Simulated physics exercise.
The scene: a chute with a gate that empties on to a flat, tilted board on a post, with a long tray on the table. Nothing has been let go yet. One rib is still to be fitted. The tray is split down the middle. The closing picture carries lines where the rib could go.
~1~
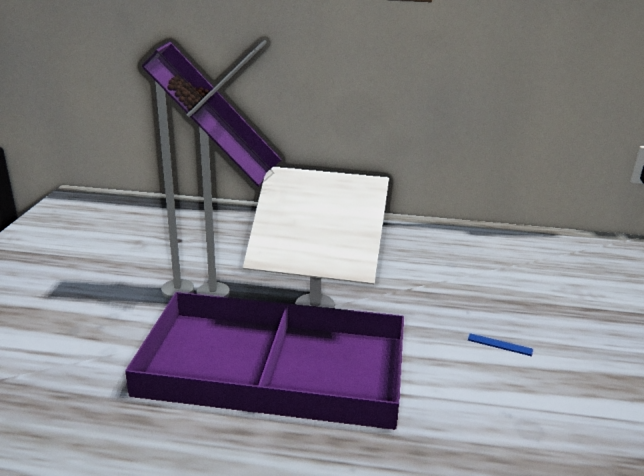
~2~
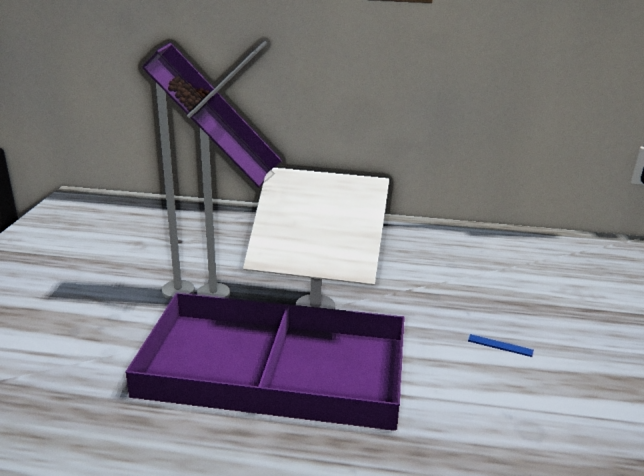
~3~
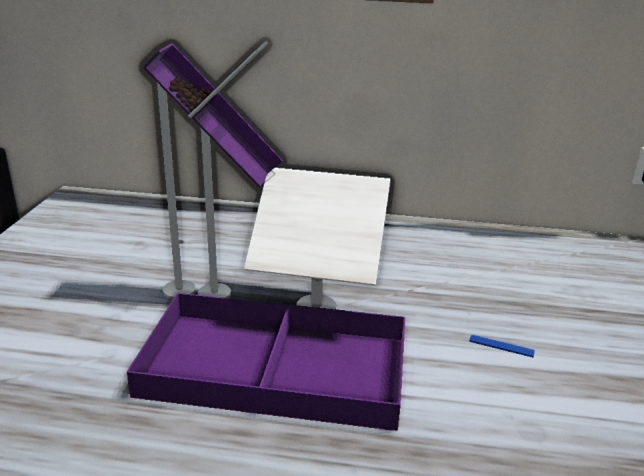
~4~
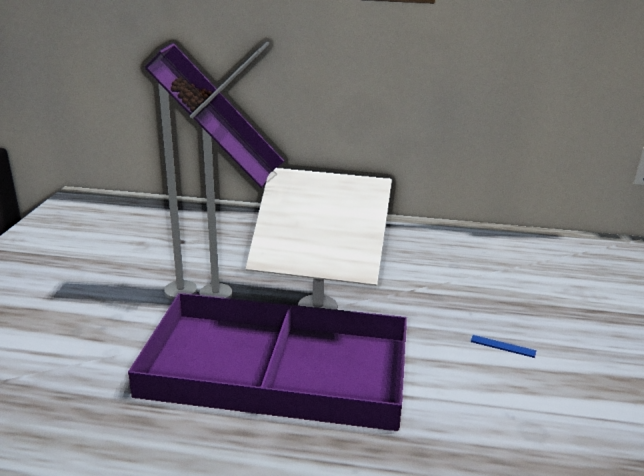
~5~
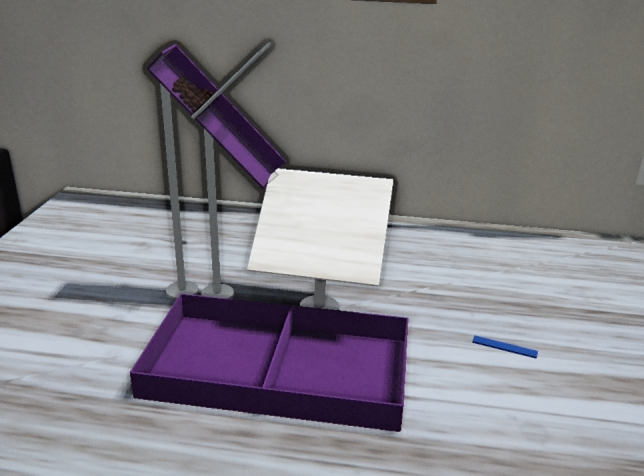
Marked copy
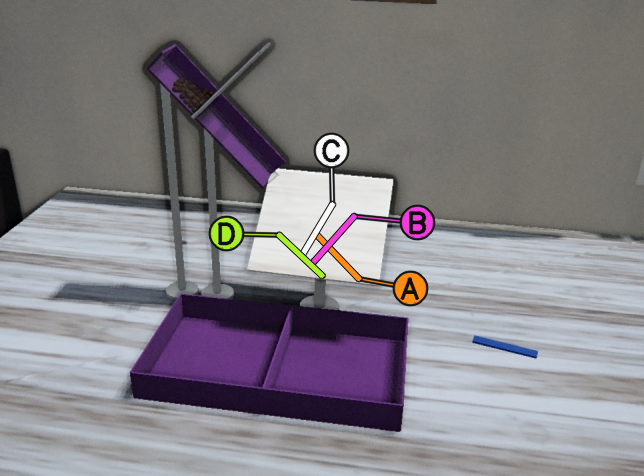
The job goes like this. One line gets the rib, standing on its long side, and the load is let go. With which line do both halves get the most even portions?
The best line is B.
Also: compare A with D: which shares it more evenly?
Line A.
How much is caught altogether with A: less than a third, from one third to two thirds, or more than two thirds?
More than two thirds.
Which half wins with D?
The right half.
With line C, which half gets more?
Left.
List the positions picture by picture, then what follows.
In the first frame, load behind the gate at (191, 91), allspice berries; lip of the chute at (263, 180), sloping fairly steeply.
In the second frame, middle of the board at (318, 222), tilted fairly steeply; middle of its low edge at (308, 276); of its high edge at (327, 173).
In the third frame, front corners of the tray at (127, 371) and (400, 404); front end of its middle wall at (260, 387).
In the fourth frame, middle of the load at (194, 92); lip at (265, 181).
In the fifth frame, middle of the load at (196, 93); lip at (267, 181).
On the marked copy, line A from (317, 235) to (358, 278); line B from (354, 216) to (314, 261); line C from (332, 204) to (302, 254); line D from (279, 235) to (322, 275).
If A is chosen, of what is caught, about a quarter in the left half, most in the right.
If B is chosen, of what is caught, about two thirds in the left half, about a third in the right.
If C is chosen, of what is caught, most in the left half, a small part in the right.
If D is chosen, of what is caught, a stray few in the left half, nearly all in the right.
